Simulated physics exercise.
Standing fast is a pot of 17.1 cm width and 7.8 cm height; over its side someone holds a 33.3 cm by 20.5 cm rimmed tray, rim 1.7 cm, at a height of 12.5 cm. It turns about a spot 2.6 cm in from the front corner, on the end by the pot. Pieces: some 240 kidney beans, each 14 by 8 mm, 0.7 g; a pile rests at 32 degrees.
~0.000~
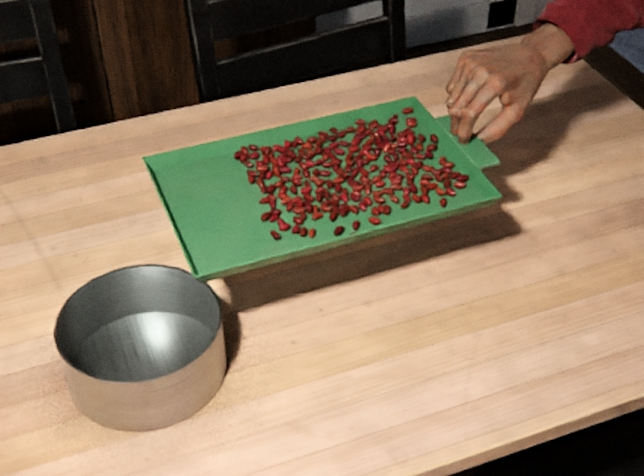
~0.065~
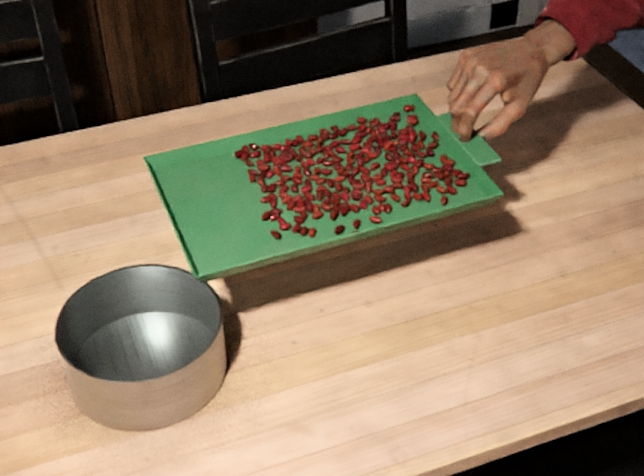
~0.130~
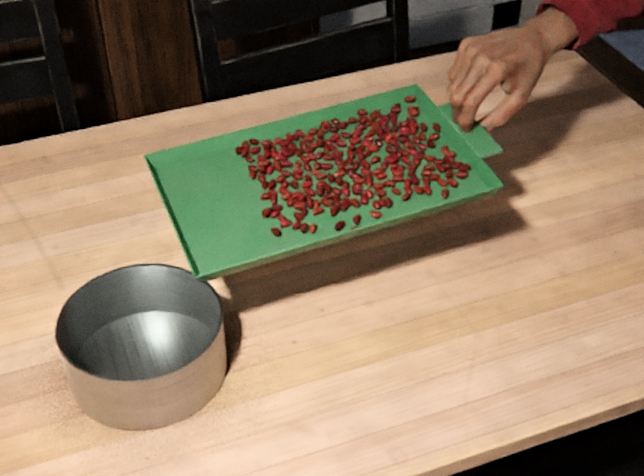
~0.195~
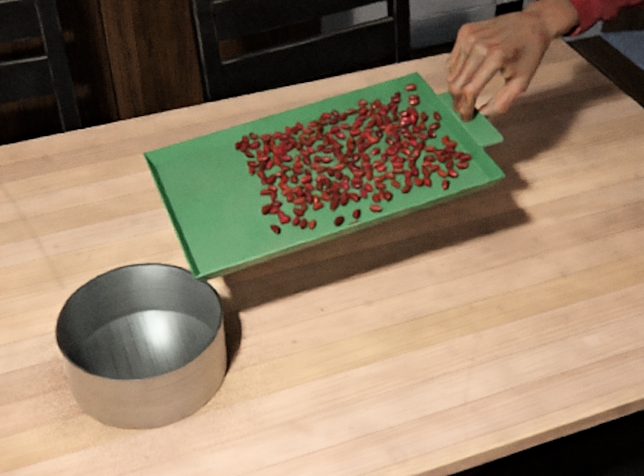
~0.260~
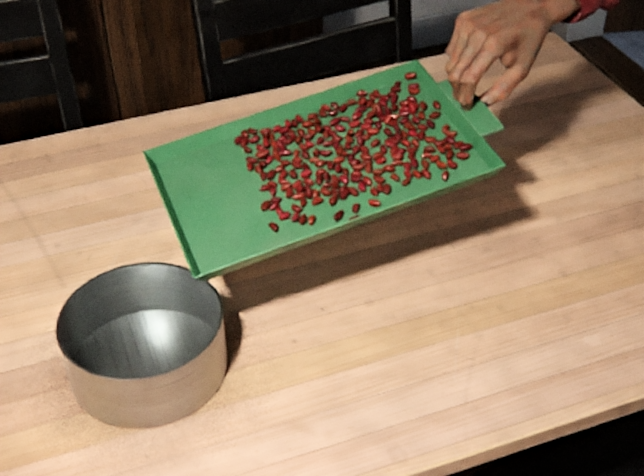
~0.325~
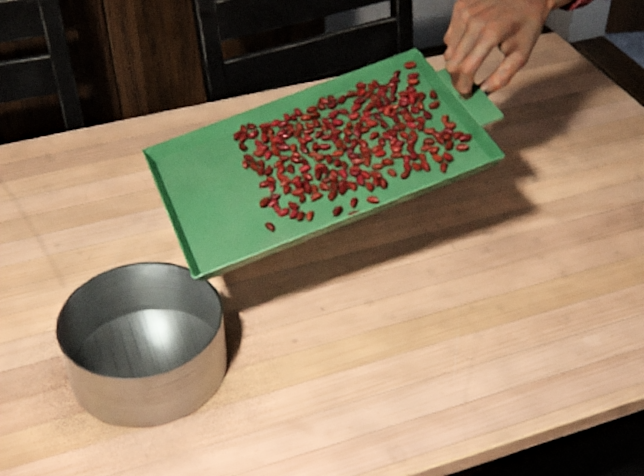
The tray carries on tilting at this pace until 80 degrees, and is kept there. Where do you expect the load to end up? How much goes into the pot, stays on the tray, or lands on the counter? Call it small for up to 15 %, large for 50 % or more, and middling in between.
Pot - large, tray - small, counter - small.
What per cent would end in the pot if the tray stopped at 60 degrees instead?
Estimate: Roughly 70 percent.
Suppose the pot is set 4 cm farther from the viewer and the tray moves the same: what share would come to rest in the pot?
Near 80 per cent in that case.
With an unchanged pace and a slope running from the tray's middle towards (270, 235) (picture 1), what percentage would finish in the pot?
I'd estimate about 75 %.
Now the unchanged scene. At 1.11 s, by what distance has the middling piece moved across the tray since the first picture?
Displacement on the tray: About 20 cm.
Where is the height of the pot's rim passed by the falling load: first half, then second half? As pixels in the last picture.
At roughly (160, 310) first, later on at (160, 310).
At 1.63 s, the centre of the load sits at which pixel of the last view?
Near (181, 343).
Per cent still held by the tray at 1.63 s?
Load share: Around 45%.
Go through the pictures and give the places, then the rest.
In the first frame, tray tilt 0 degrees, front corners at (200, 270) and (493, 193); middle of the pieces at (348, 169); pot at (139, 319).
In the second frame, tray tilt 1 degrees, front corners at (200, 270) and (494, 191); middle of the pieces at (349, 167).
In the third frame, tray tilt 3 degrees, front corners at (200, 270) and (495, 183); middle of the pieces at (349, 161).
In the fourth frame, tray tilt 6 degrees, front corners at (200, 270) and (495, 173), lowest corner left front; middle of the pieces at (349, 154).
In the fifth frame, tray tilt 8 degrees, front corners at (200, 270) and (496, 163), lowest corner left front; middle of the pieces at (348, 146).
In the sixth frame, tray tilt 11 degrees, front corners at (199, 270) and (495, 153), lowest corner left front; middle of the pieces at (346, 139); pot at (140, 316). The tray's pace is about 40 degrees a second.
After 1.11 s, tilt 43 degrees; the tray holds 85 %, the pot 5 %.
After 1.63 s, tilt 64 degrees; the tray holds 45 %, the pot 50 %.
After 2.22 s, tilt 80 degrees; the tray holds 0 %, the pot 95 %.
By 3.2 s all is still; pot 95 %, tray 0 %, counter 5 %.
